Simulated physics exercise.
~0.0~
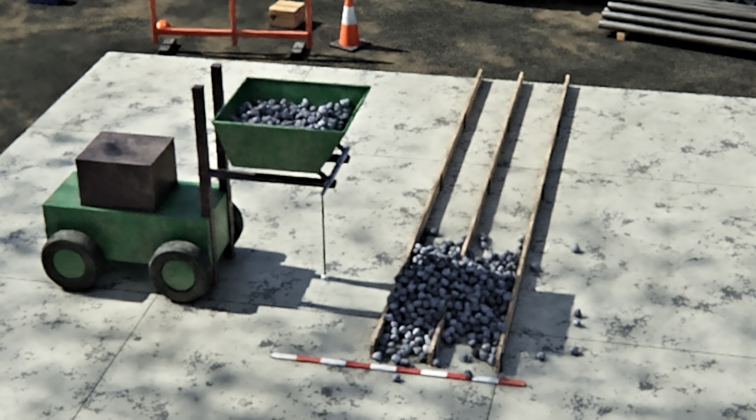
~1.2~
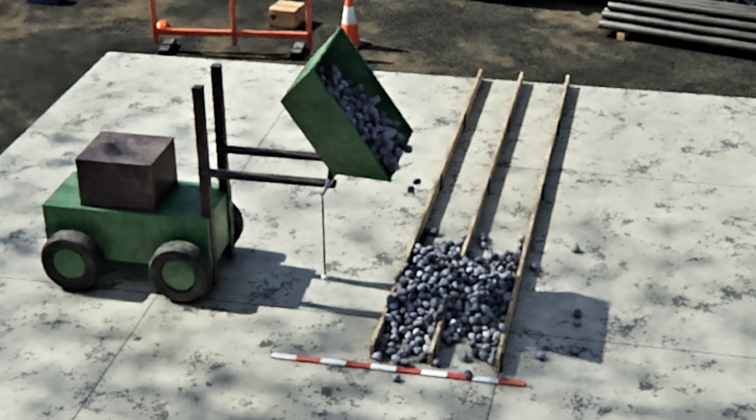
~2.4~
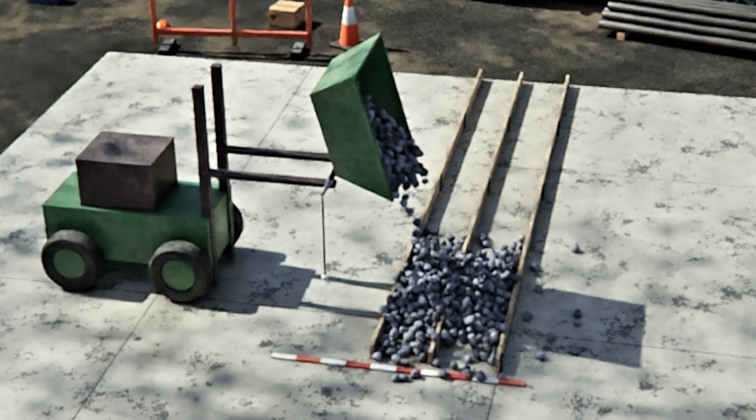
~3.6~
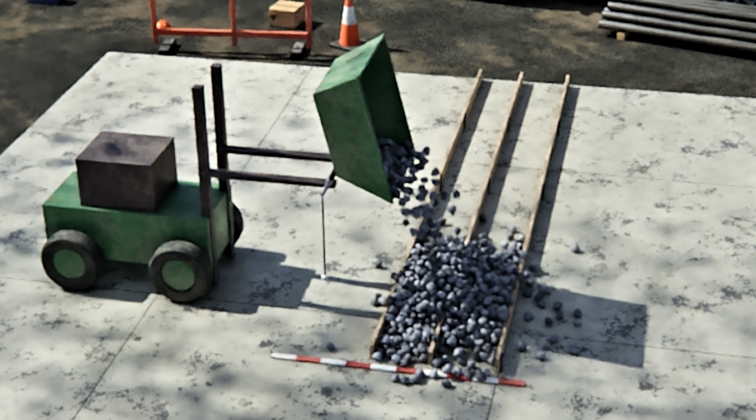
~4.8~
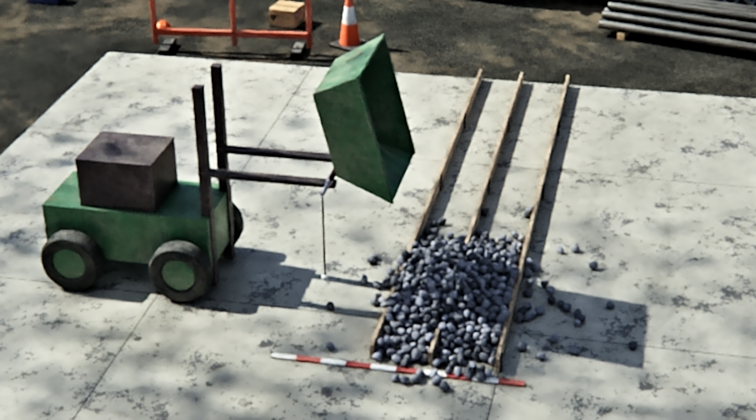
On a sunlit concrete yard, a green forklift's skip tipping rightward in stages, emptying grey cobbles onto a pile spreading across boards.
